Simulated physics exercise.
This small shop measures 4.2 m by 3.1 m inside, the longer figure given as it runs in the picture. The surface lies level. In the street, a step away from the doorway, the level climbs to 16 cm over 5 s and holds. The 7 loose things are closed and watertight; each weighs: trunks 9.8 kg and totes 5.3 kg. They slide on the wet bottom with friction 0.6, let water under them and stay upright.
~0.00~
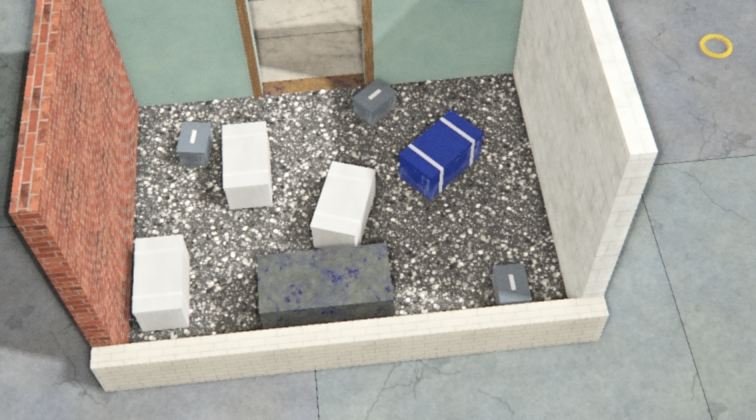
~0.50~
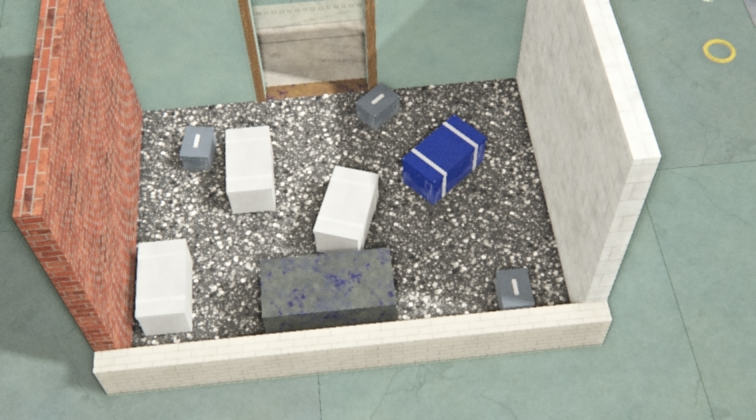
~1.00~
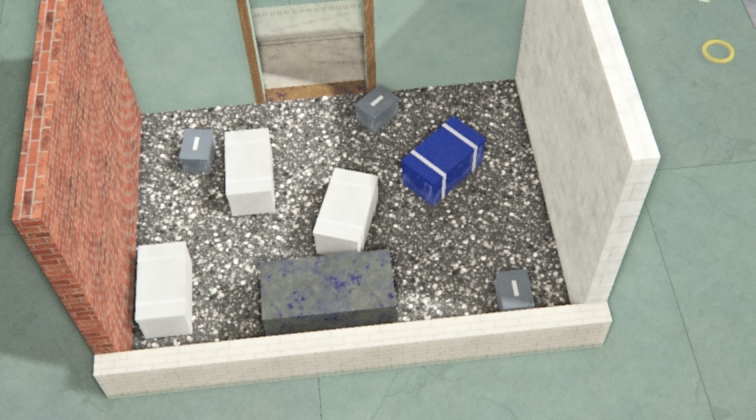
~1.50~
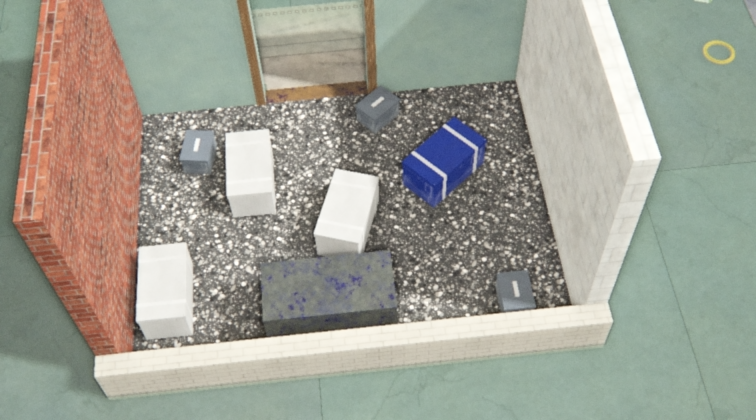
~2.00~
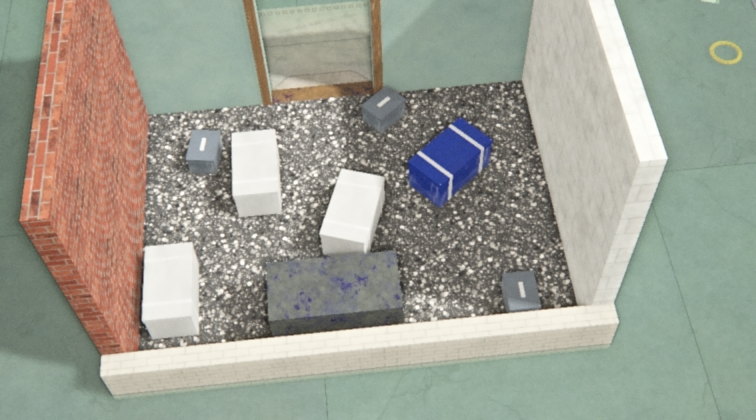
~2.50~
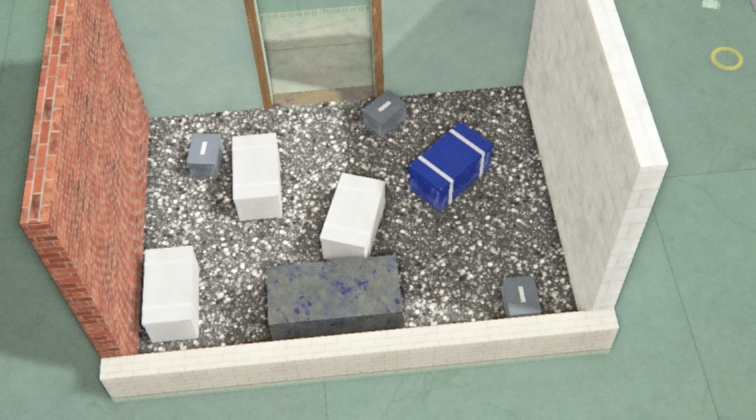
A blue trunk sits still among white and gray boxes on the speckled floor.
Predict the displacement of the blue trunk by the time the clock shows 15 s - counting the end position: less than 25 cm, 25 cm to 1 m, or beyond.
The blue trunk moves a short way.
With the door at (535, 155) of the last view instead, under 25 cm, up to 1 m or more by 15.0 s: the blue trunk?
Then the blue trunk ends far away.
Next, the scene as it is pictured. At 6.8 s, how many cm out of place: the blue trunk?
About 0 cm.
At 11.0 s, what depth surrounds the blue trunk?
About 4 cm.
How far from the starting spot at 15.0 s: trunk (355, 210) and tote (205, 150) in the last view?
In that order: 100 cm, 200 cm.
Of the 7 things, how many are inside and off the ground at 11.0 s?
6 of them.
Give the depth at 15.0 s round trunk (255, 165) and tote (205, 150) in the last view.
About 10 and 12 cm.
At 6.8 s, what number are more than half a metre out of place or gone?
By then 1.
After 3.5 s the blue trunk is near (451, 155), 0.0 m from its start, aground; 0 afloat.
After 6.8 s the blue trunk is near (452, 155), 0.0 m from its start, aground; 1 afloat.
After 11.0 s the blue trunk is near (453, 155), 0.0 m from its start, afloat; 6 afloat.
After 15.0 s the blue trunk is near (463, 190), 0.5 m from its start, afloat; 7 afloat.
